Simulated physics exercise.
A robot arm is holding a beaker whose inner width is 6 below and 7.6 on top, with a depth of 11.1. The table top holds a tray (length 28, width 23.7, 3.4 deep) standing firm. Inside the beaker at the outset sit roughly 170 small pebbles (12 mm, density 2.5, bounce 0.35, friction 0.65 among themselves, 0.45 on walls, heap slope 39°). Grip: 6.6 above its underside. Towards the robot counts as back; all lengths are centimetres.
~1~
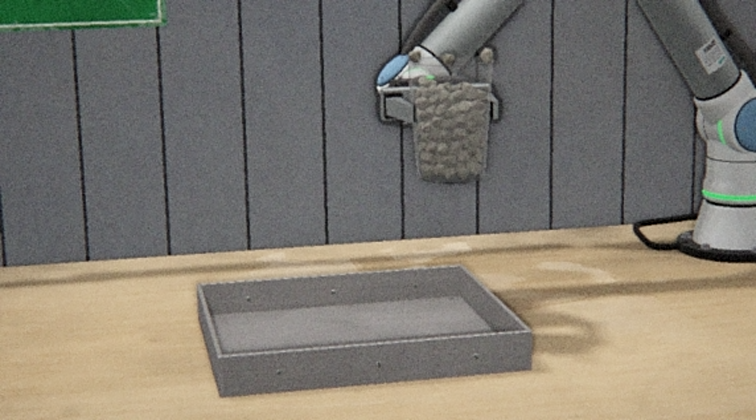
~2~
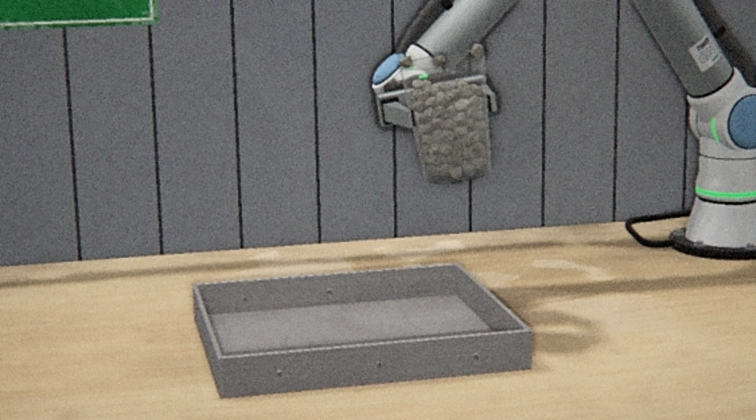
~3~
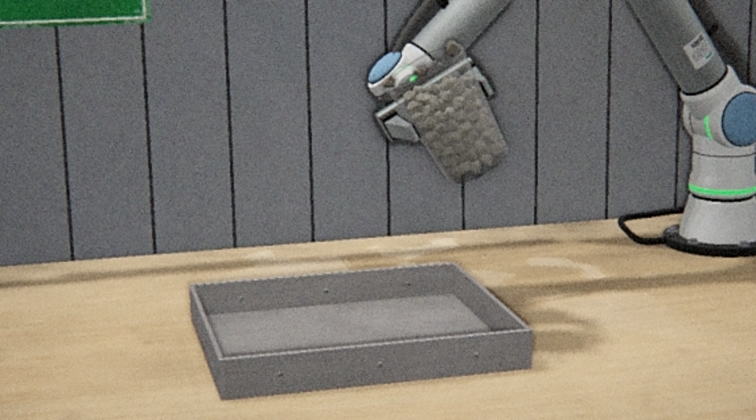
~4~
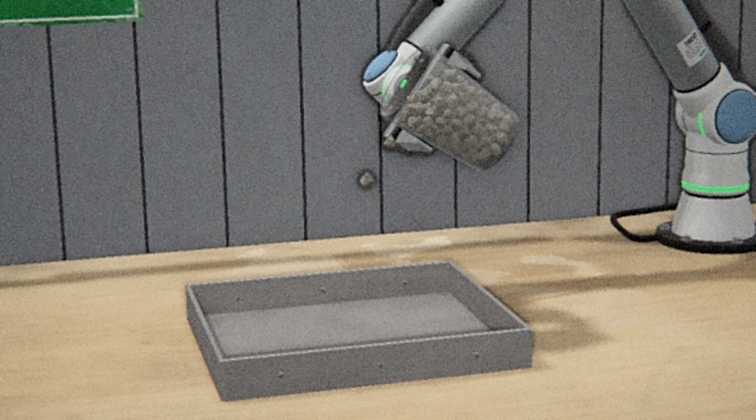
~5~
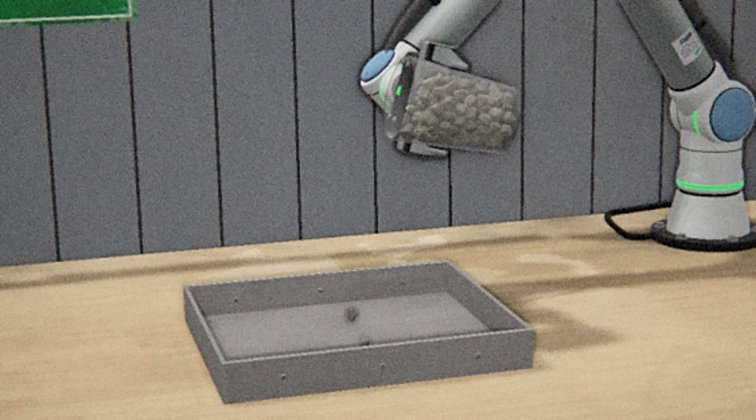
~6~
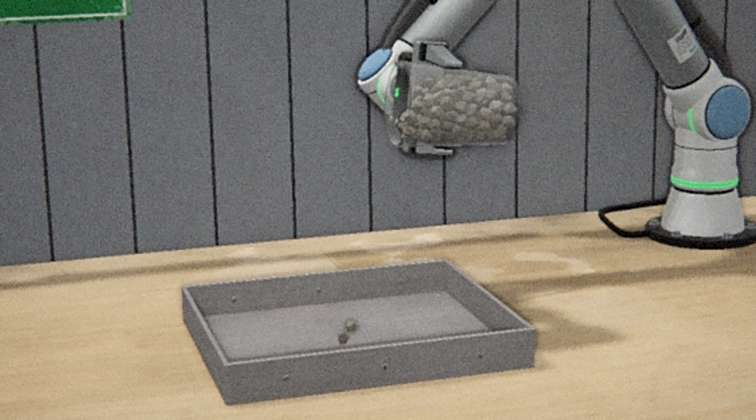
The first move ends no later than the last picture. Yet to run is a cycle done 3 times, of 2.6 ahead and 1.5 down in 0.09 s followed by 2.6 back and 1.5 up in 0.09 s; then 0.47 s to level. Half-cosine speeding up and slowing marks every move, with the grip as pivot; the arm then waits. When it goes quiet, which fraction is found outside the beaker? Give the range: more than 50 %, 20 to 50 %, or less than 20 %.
The range is 20 to 50 %.
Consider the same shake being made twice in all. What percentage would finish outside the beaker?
Then about 25 per cent.
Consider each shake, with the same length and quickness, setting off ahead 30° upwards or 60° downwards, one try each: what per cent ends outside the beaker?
First try some 85 %, second try some 15 %.
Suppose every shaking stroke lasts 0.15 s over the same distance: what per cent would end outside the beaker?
In that case it would be near 15 percent.
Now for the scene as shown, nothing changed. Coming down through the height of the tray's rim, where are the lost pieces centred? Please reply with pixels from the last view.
Estimated centre around (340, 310) in pixels.
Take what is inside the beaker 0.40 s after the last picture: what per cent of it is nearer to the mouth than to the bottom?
Around 45 in a hundred.
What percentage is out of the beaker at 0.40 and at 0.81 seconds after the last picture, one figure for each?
First it's 20 percent, and after that 35 percent.
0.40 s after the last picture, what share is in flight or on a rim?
Some 7 percent.
Then, 0.40 s after the last picture, tilted 83° forward, highest piece 24 above the table; 133 in the beaker, 25 in the tray, 12 in flight or on a rim.
Then, 0.81 s after the last picture, tilted 32° forward, highest piece 25 above the table; 113 in the beaker, 55 in the tray, 2 in flight or on a rim.
Then, 1.21 s after the last picture, level, highest piece 24 above the table; 113 in the beaker, 57 in the tray.
Then, 2.26 s after the last picture, level, highest piece 24 above the table; 113 in the beaker, 57 in the tray.
Final count, 113 in the beaker, 57 in the tray. That is 34 % outside the beaker.
